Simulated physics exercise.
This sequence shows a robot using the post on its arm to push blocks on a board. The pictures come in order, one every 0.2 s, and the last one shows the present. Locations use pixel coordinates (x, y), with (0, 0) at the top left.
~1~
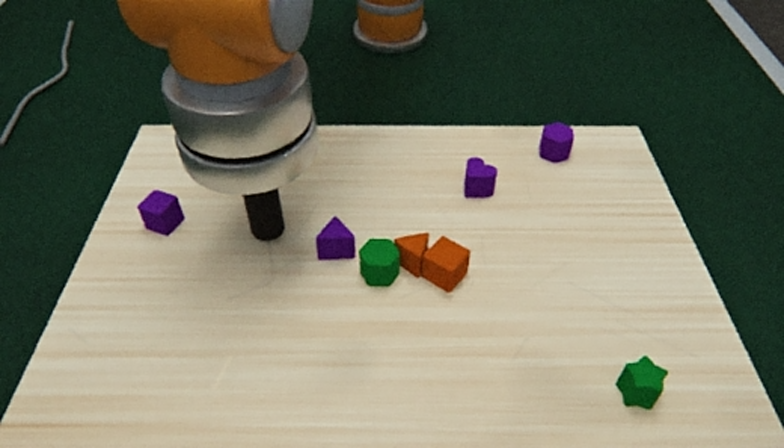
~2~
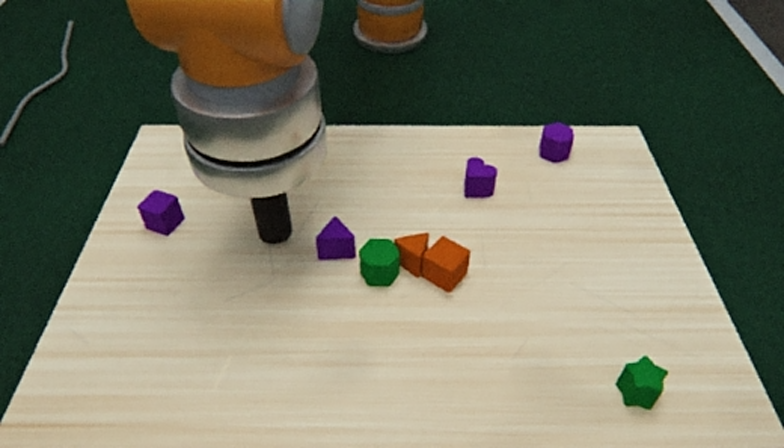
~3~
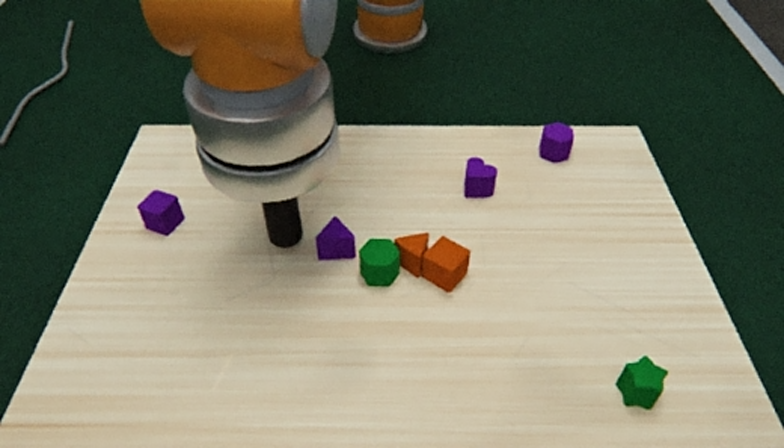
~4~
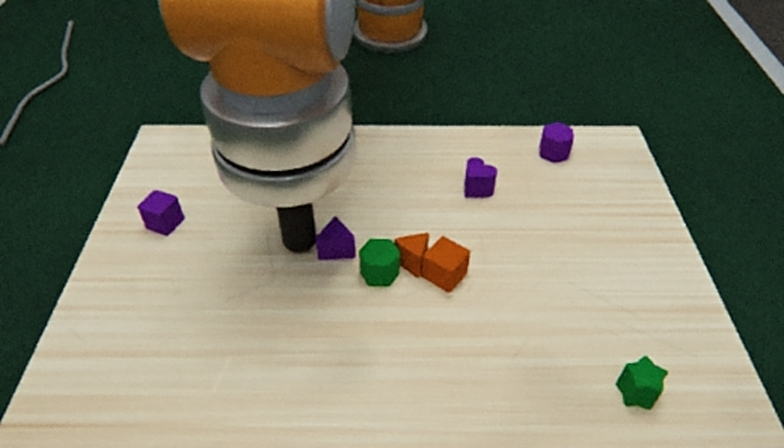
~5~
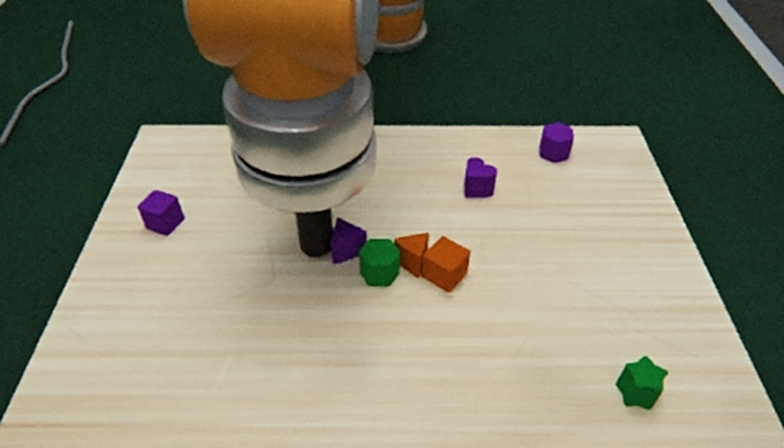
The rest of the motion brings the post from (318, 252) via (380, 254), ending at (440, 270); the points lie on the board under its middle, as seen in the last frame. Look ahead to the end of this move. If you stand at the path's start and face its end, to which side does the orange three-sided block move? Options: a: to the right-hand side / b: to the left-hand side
My answer is option a.
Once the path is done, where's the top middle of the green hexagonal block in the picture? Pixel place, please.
I expect it at (396, 265).
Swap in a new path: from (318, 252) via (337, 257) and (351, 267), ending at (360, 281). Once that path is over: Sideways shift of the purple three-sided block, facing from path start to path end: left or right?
It shifts leftward.
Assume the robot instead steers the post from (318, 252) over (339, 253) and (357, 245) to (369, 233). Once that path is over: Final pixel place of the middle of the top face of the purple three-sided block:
Its top centre is at about (391, 225).
The first path, step by step. One third of the way, post at (360, 244); purple three-sided block at (389, 228); green hexagonal block at (386, 254), turned 25° clockwise.
Two thirds of the way, post at (402, 250); purple three-sided block at (429, 227), turned 25° anticlockwise; green hexagonal block at (396, 264), turned 65° clockwise; orange three-sided block at (429, 253); orange square piece at (458, 257), turned 25° anticlockwise.
At the end, post at (441, 263); purple three-sided block at (446, 226), turned 70° anticlockwise; green hexagonal block at (396, 265), turned 70° clockwise; orange three-sided block at (445, 272); orange square piece at (479, 265), turned 35° anticlockwise.
